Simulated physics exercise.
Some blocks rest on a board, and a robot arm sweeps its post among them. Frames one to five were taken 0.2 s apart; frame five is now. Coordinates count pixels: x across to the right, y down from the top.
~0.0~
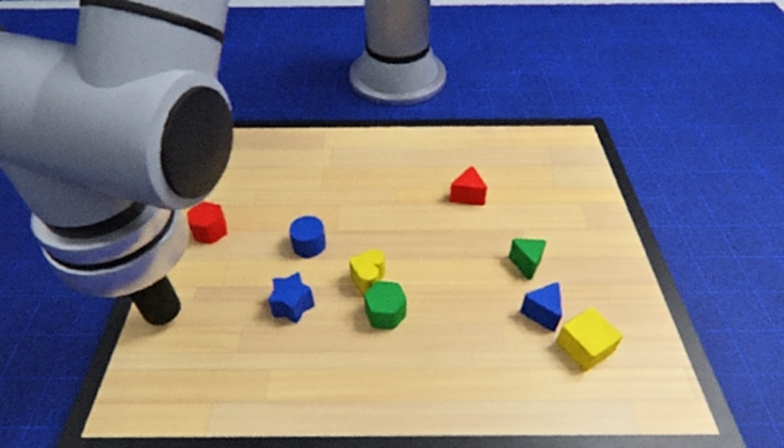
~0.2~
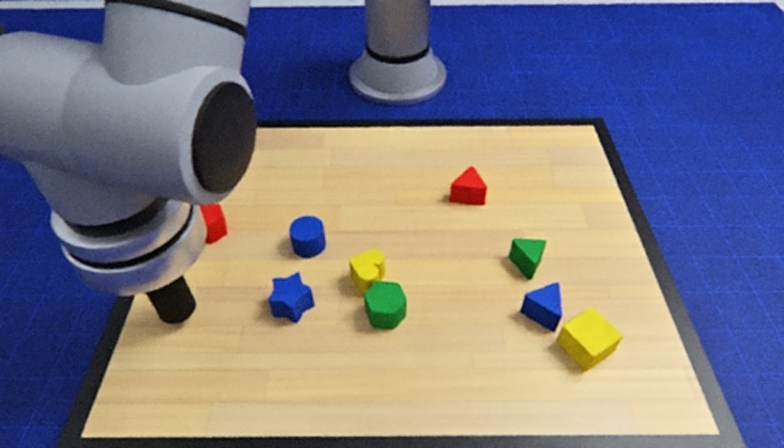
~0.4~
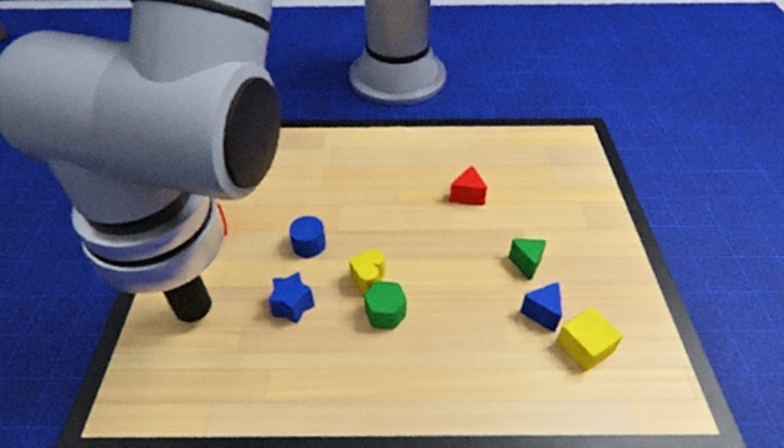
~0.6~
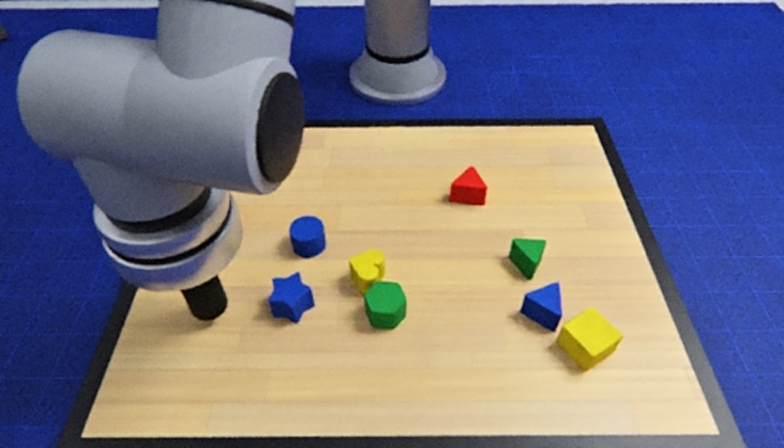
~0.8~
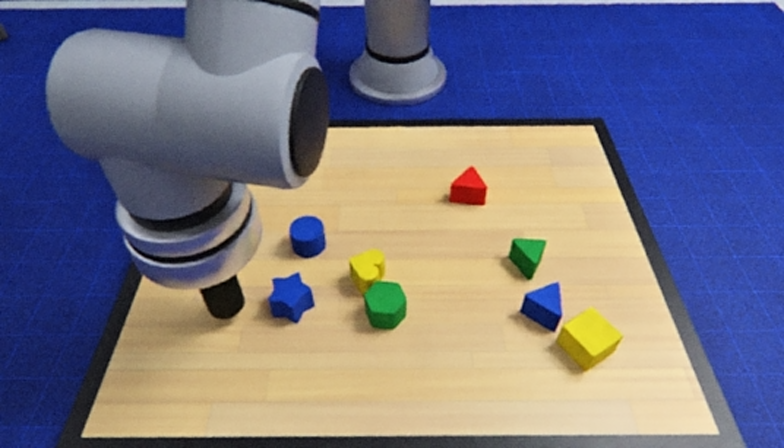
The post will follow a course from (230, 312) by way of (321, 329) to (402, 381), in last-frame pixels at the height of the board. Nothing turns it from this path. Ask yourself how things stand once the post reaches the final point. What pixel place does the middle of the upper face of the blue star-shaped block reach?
It will likely be found at (333, 284).
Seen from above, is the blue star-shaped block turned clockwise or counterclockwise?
Short answer: Counterclockwise.
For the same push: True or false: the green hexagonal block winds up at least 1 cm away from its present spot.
My answer: False.
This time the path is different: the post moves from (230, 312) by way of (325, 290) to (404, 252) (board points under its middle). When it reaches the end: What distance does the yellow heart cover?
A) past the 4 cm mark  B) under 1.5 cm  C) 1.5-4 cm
Correct choice: A.
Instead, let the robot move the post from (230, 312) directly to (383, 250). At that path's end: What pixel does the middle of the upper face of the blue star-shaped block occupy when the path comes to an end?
At pixel (318, 288).
On the path given first. One third of the way, post at (291, 311); blue star-shaped block at (319, 285), turned 35° anticlockwise.
Two thirds of the way, post at (347, 336); blue star-shaped block at (333, 284), turned 70° anticlockwise.
At the end, post at (403, 373); blue star-shaped block at (333, 284), turned 70° anticlockwise; green hexagonal block unmoved.
